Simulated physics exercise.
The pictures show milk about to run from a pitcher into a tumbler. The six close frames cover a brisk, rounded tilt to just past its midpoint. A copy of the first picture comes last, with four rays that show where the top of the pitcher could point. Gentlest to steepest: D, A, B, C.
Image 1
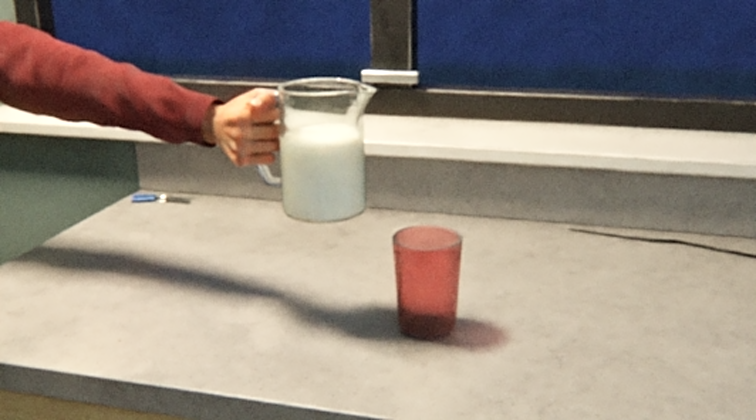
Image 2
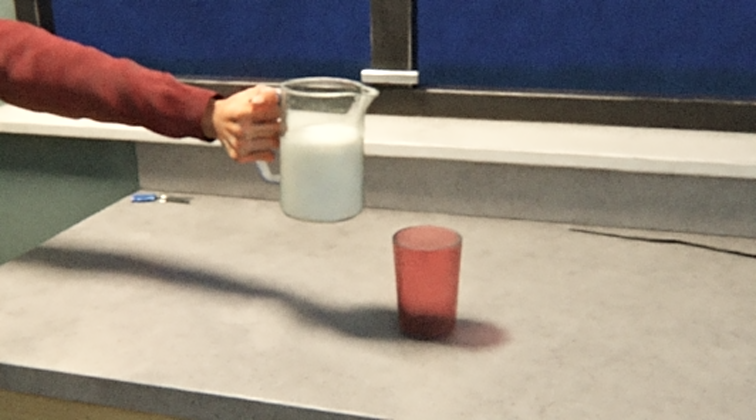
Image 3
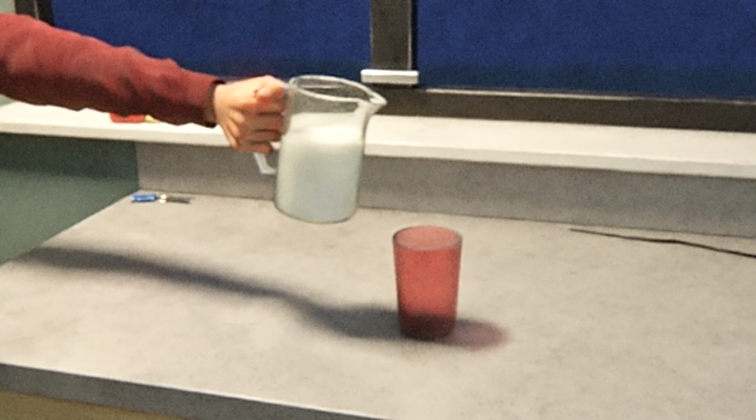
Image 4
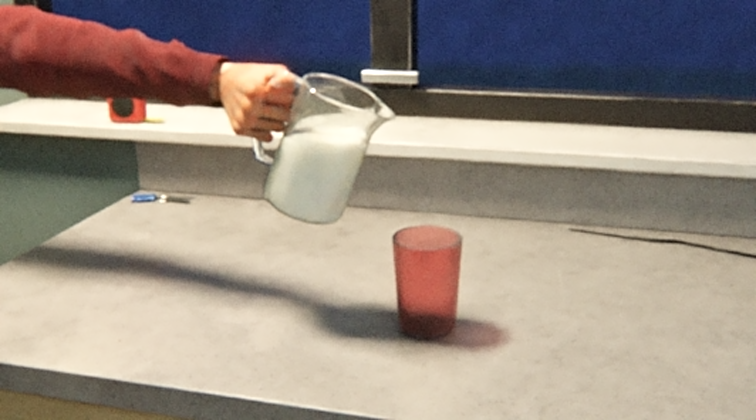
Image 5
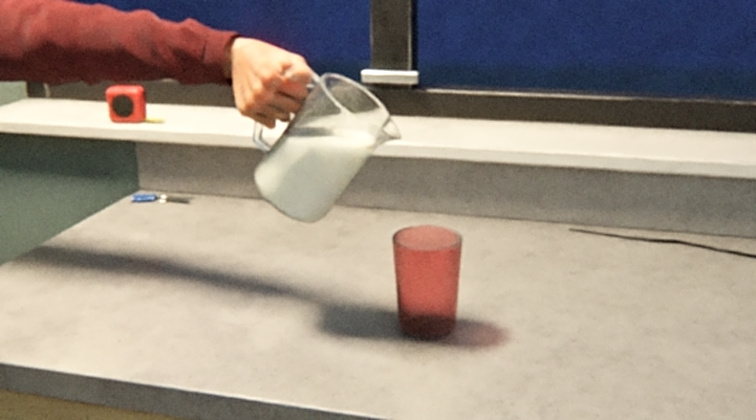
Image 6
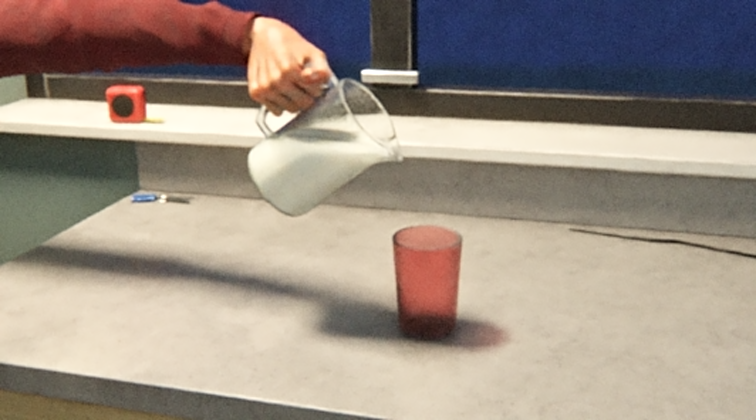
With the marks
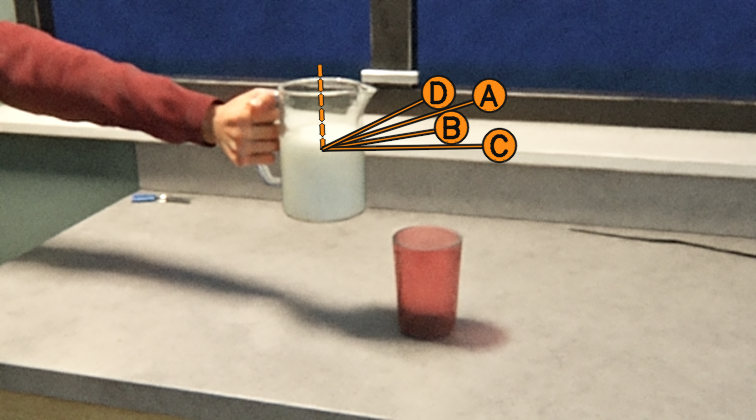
In the video, a hand in a dark red sleeve holds a clear pitcher of milk above a gray counter, up and to the left of a red tumbler, then steadily tilts the pitcher to the right, lowering its spout.
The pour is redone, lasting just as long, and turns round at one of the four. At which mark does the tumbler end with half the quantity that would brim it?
Go for A.
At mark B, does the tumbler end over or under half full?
Over half.
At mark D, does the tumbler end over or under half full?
Under.
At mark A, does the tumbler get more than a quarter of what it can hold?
Yes, it does.
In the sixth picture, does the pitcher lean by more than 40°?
Yes.
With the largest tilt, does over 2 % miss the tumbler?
Yes, it does.
On the marked copy, A at (473, 101); B at (434, 131); C at (482, 146); D at (423, 100).
If A is chosen, the tumbler ends with about 49 % of what it can hold.
If B is chosen, the tumbler ends with about 72 % of what it can hold.
If C is chosen, the tumbler ends with about 82 % of what it can hold; 11 % of the milk is spilt.
If D is chosen, the tumbler ends with about 26 % of what it can hold.
